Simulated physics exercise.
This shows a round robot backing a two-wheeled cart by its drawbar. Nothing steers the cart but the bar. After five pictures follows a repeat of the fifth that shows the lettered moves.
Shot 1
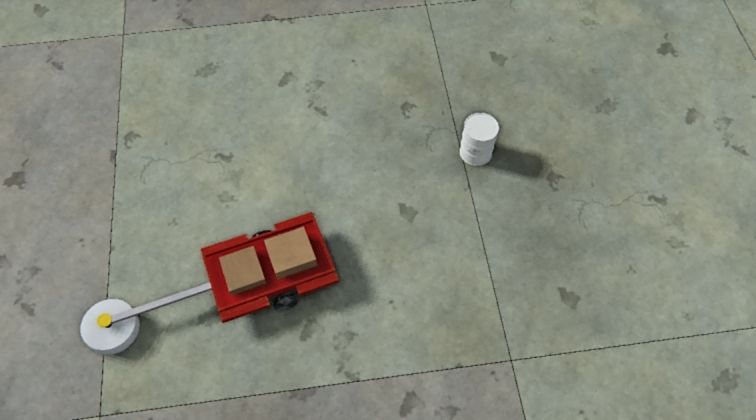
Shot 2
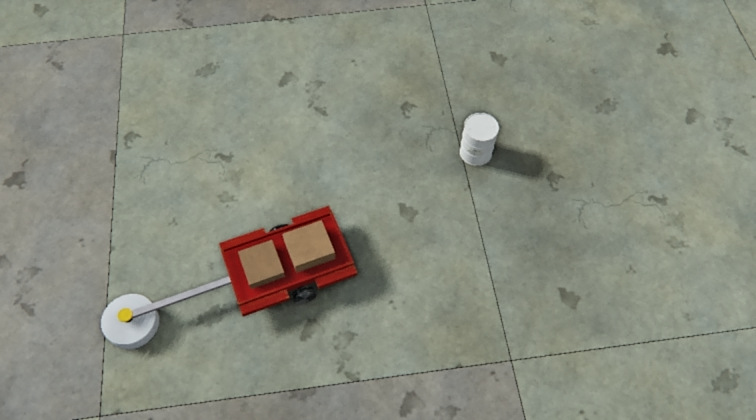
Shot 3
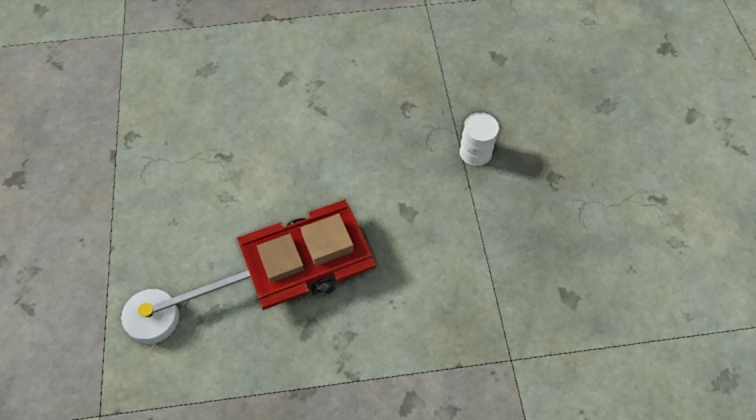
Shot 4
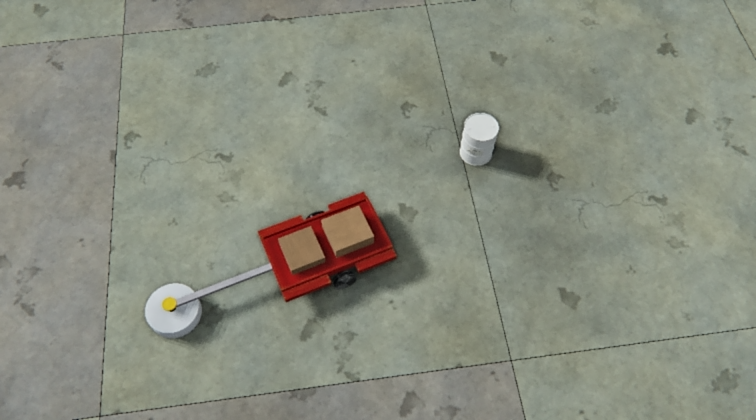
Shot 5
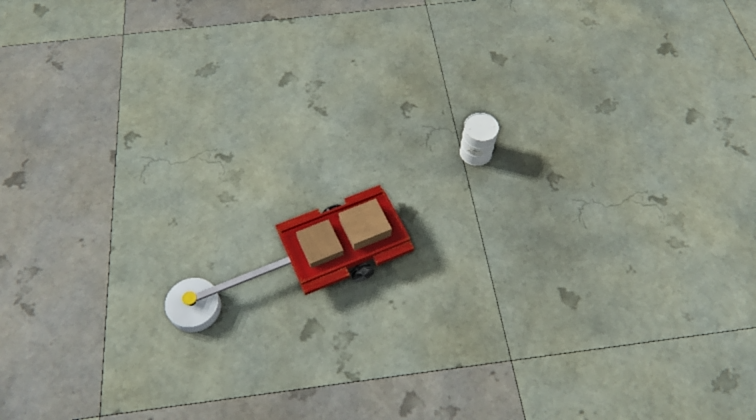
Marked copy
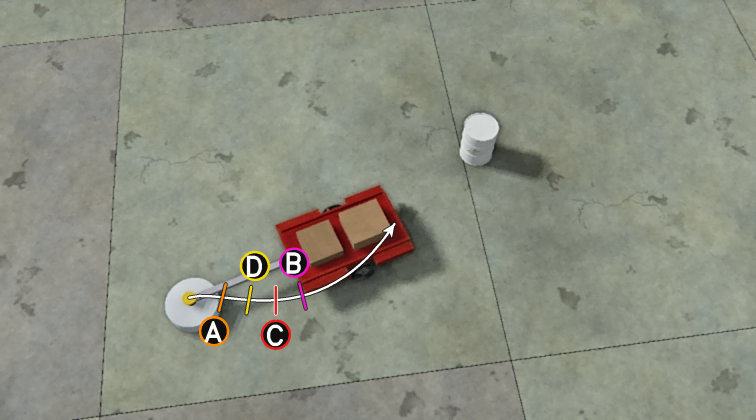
The video shows a round white robot pushing a red two-wheeled cart, loaded with two brown boxes, by its drawbar steadily rightward and slightly upward across a tiled floor, while a white keg stands still at the upper right.
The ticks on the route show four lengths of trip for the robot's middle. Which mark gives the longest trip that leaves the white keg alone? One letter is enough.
It should halt at B.
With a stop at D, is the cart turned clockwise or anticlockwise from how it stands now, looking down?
Anticlockwise.
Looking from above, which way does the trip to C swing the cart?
Anticlockwise.
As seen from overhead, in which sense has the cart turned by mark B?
Anticlockwise.
On the copy, A at (223, 297); B at (303, 296); C at (276, 300); D at (249, 300); the route from (189, 298) via (309, 294) to (395, 224).
On B. First, robot (232, 304), cart (374, 224).
Then, robot (271, 306), cart (398, 209).
Finally, robot (304, 301), cart (417, 194); nothing has been touched.
By contrast, A is safe but short; C is safe but short; D is safe but short.
